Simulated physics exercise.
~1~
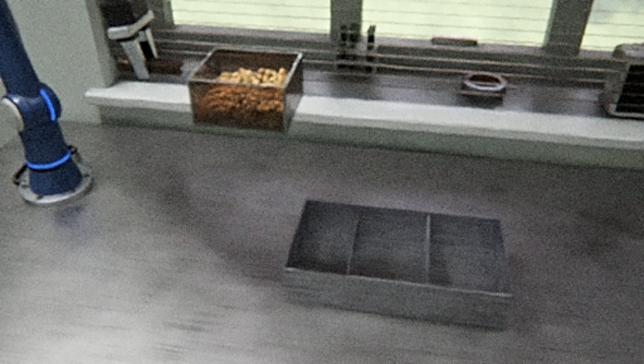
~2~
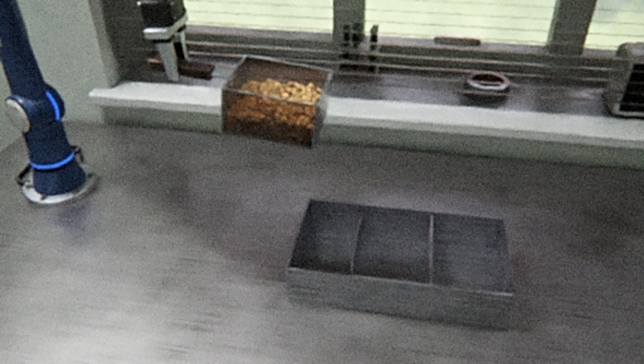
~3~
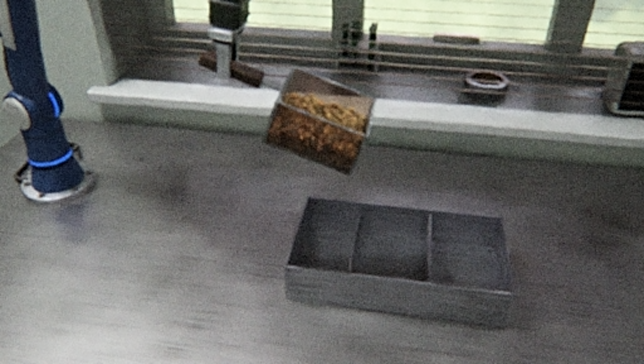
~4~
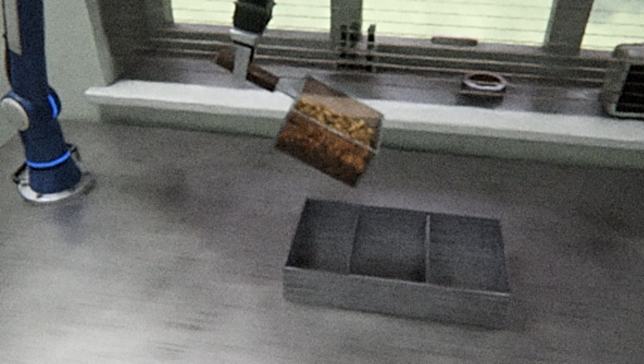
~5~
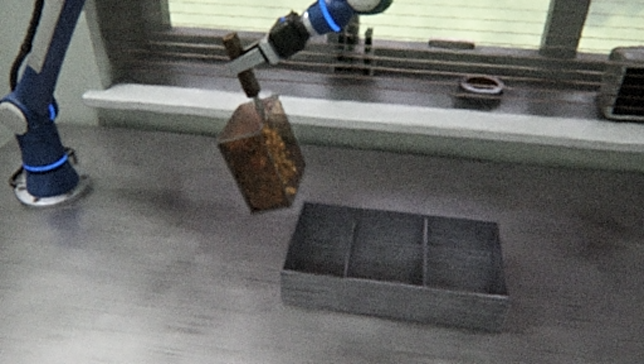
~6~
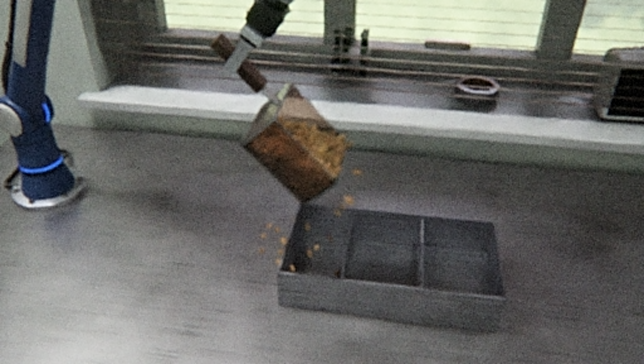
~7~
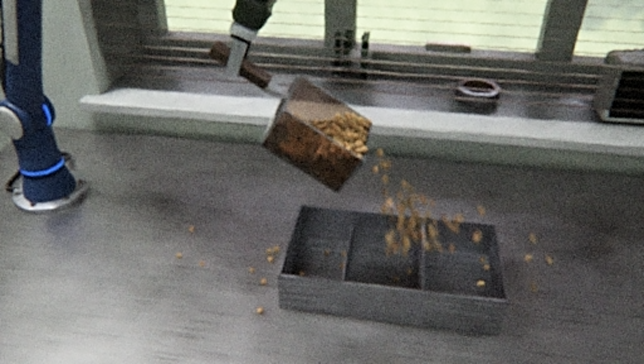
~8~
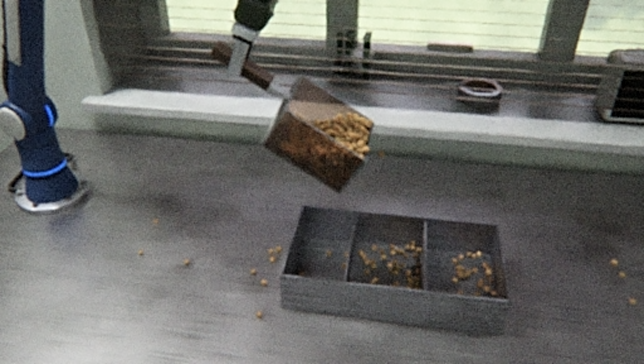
On a grey table by a window, a robot arm tips a clear box, scattering some chickpeas into and around a divided tray.
